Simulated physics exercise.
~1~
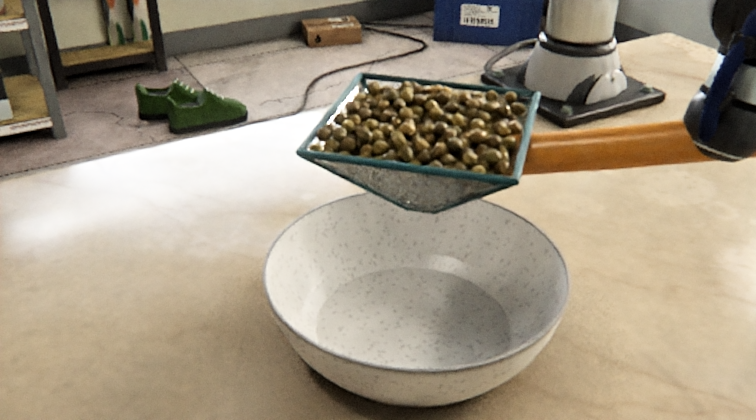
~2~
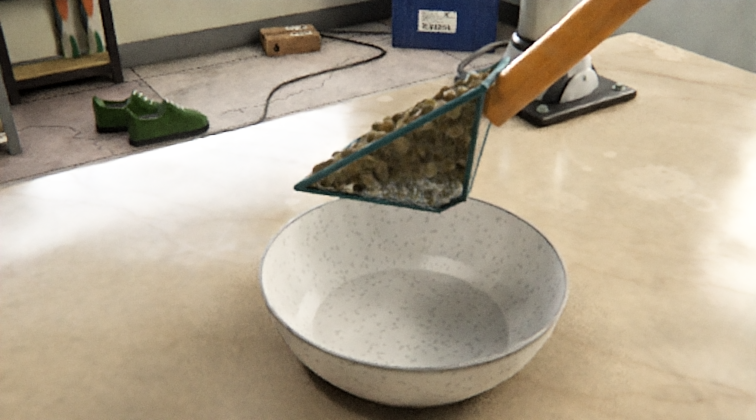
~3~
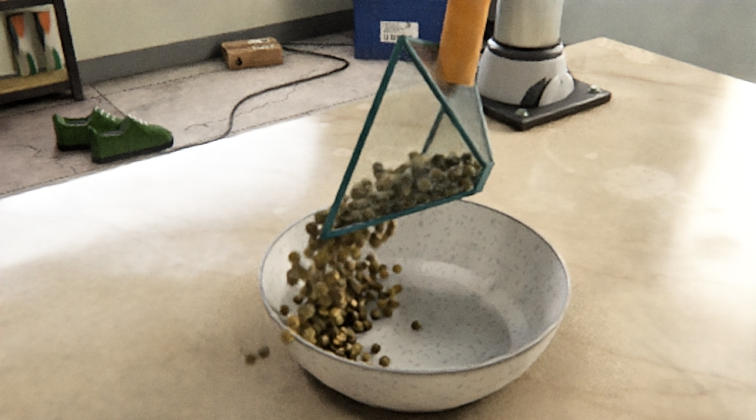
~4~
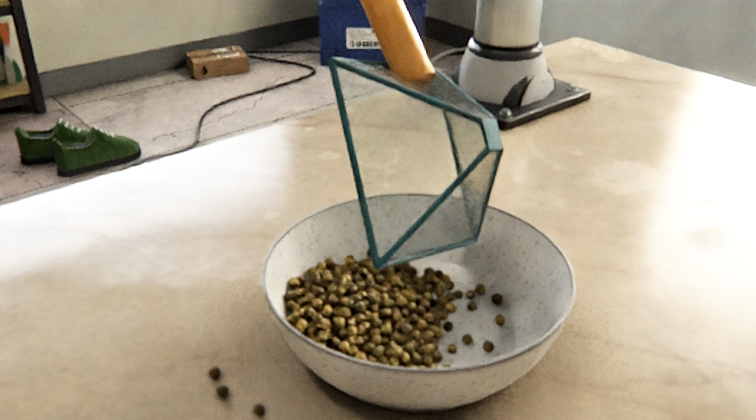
A clear, teal-edged scoop full of greenish-brown lentils was tipped steadily by a robot arm over a speckled white bowl, and they spilled out in a stream until the scoop was empty, leaving a pile inside and a few strays on the table.
